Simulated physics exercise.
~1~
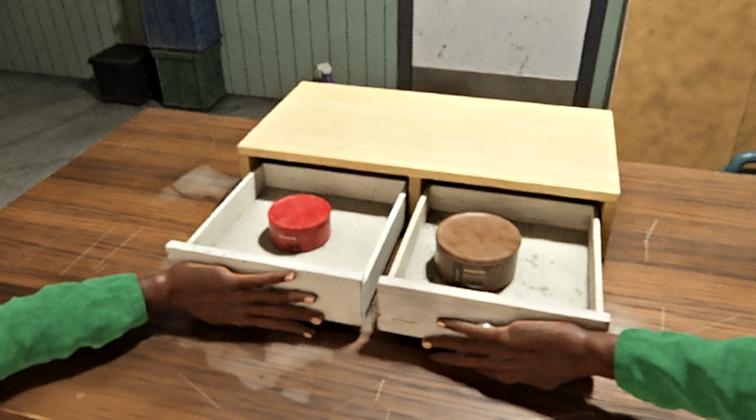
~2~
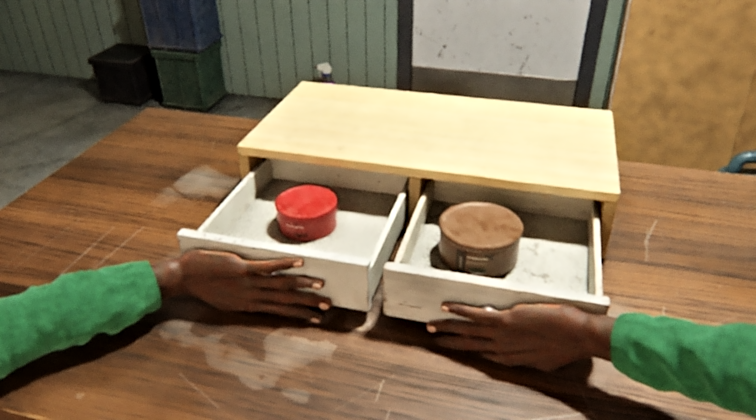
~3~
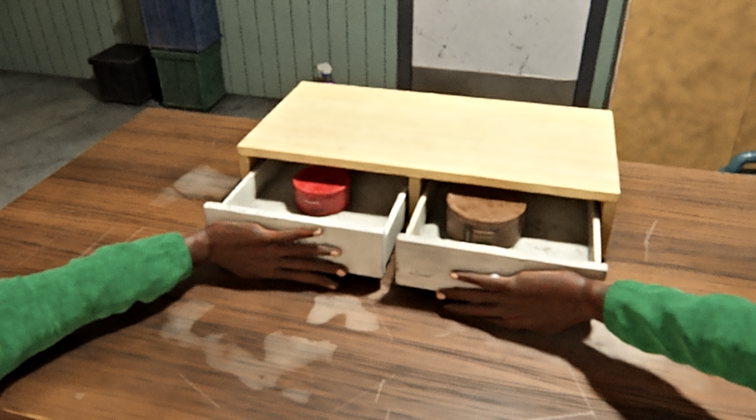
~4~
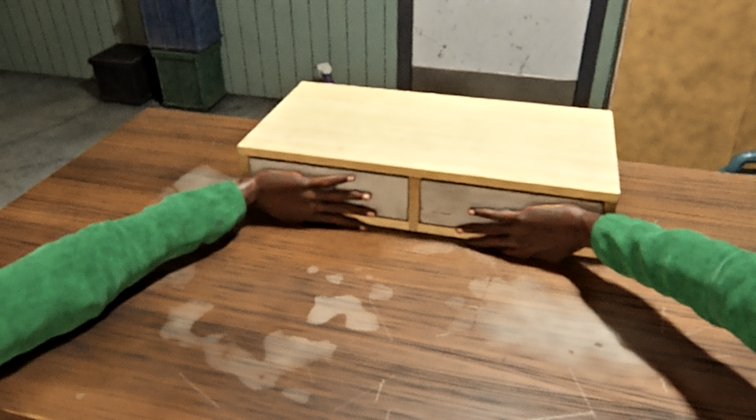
On a worn wooden table in a room with green panelled walls, a pale yellow chest holds two white drawers, both pulled open side by side. A round red tub sits in the left drawer and a round brown one in the right. Two hands in fuzzy green sleeves rest against the drawer fronts and push them inward together. The drawers slide steadily back, carrying the tubs beneath the top of the chest. Finally both drawers shut flush, hiding the tubs, with the hands still spread against the fronts.
